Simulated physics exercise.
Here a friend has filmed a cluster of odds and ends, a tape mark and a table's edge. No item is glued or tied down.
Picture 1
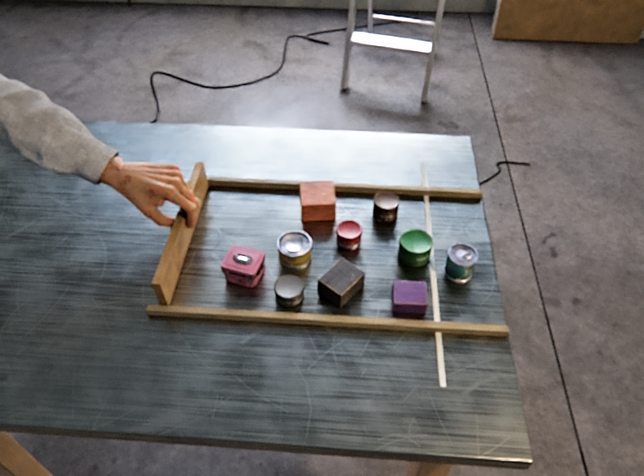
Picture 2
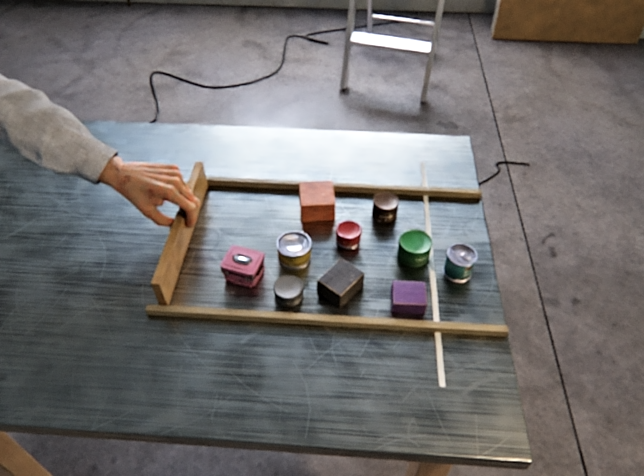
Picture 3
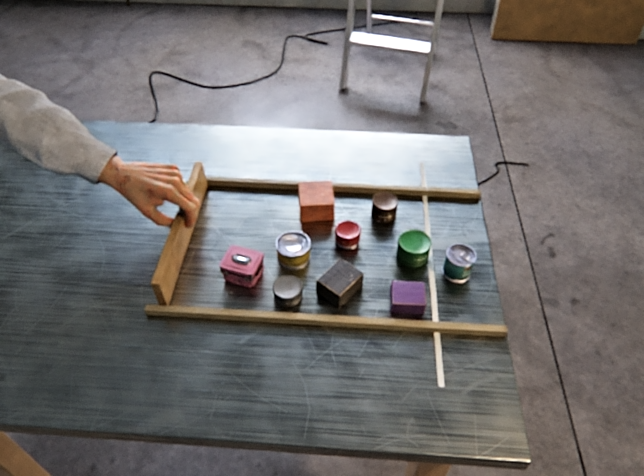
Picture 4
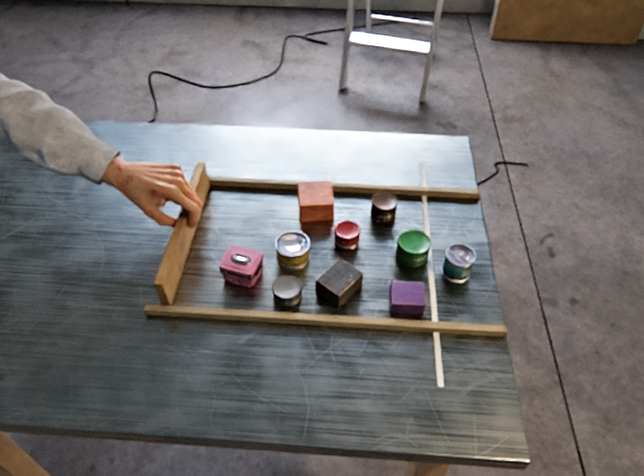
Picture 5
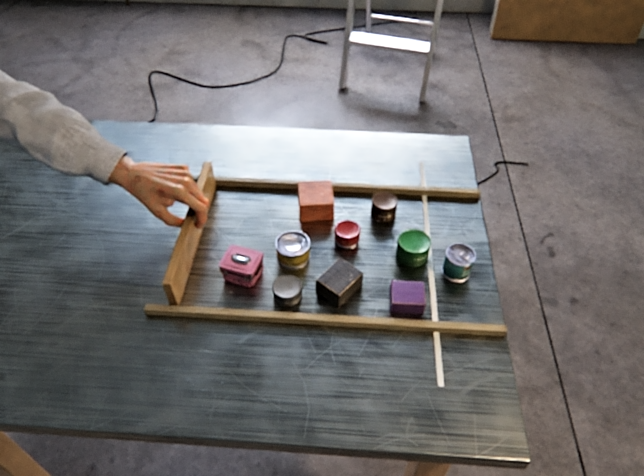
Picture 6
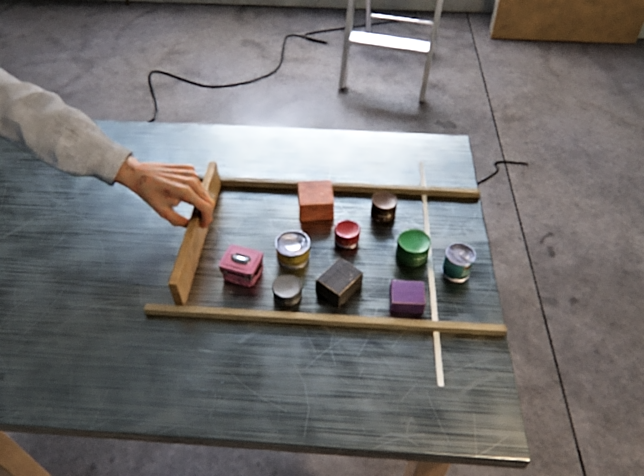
In the video, a hand holds a wooden board upright between two rails on a table beside a cluster of small tins and blocks, then slides it slightly right toward them while the objects stay still.
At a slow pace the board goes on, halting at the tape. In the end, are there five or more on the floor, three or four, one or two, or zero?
The number of pieces cleared off the edge is going to be one or two exactly.
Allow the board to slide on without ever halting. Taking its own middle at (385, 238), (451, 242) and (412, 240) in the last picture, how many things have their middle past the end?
Middles past end - pos 1: 0, pos 2: 5, pos 3: 0.
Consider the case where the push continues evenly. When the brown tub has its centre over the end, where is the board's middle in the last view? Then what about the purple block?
About (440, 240), and (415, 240) for the other.
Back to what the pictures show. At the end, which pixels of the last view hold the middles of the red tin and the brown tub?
One ends up near (454, 232) and the other near (474, 211).
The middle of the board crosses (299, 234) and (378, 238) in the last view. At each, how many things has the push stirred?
That makes 5 at the first spot and 9 at the second.
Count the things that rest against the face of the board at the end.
It's 4.
Early on, none off yet; turquoise tin at rest near (458, 262); green tub at rest near (413, 248); purple block at rest near (407, 297).
A while later, none off yet; turquoise tin at rest near (458, 262); green tub at rest near (413, 248); purple block travelled about its own width near (439, 304).
Finally, the number that fall off is one or two; lost, purple block.
